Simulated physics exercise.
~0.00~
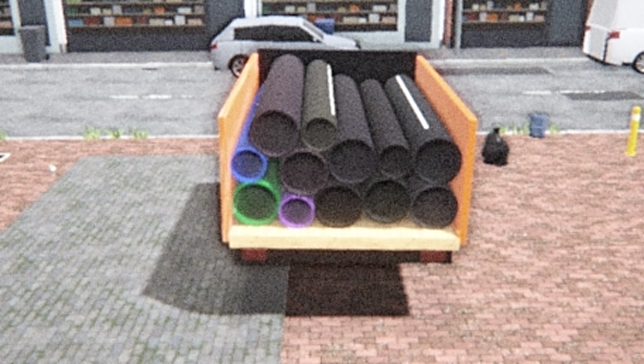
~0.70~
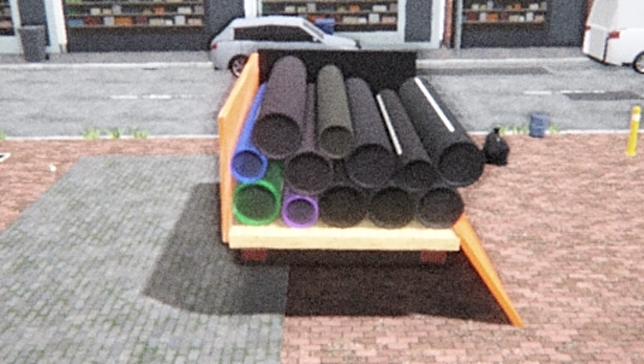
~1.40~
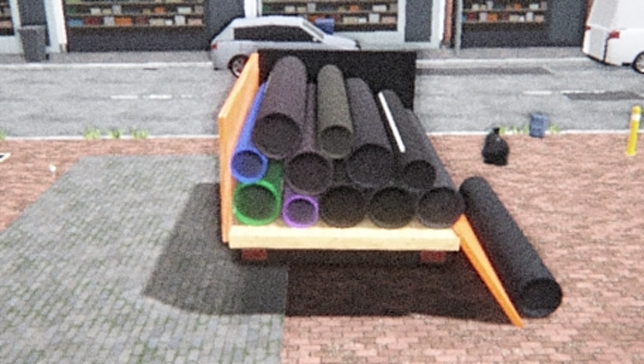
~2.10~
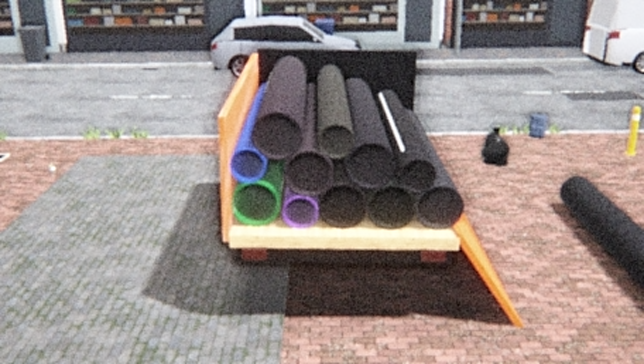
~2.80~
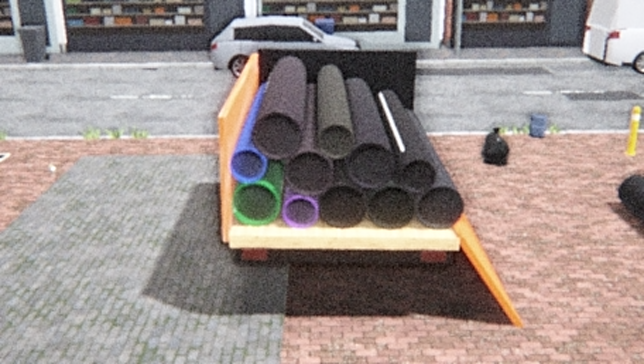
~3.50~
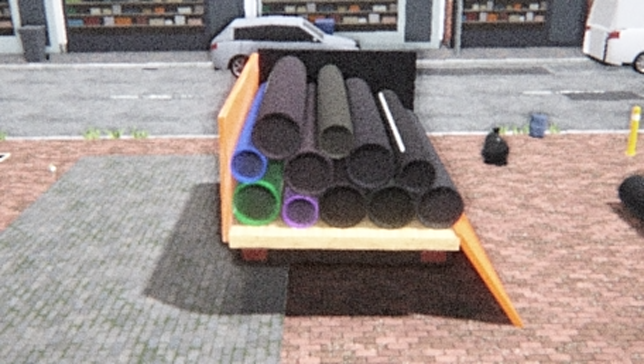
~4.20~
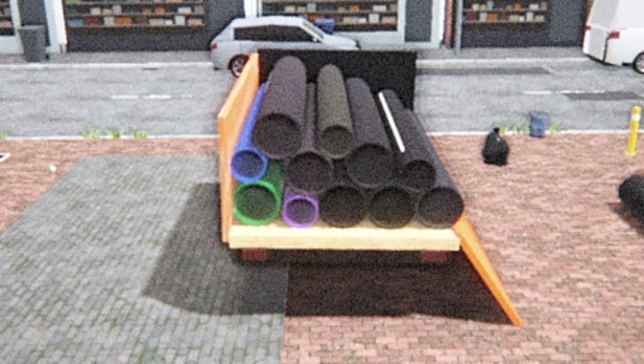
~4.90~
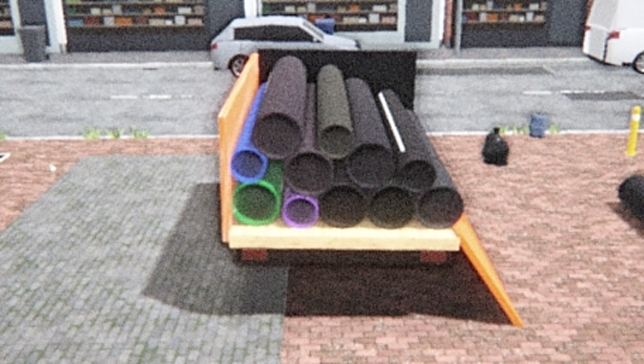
On a brick-paved area beside a street, a trailer stacked with dark pipes, some rimmed blue, green and purple, has its right side swing down; one black pipe drops off and rolls right, stopping partly out of view while the rest stay piled.
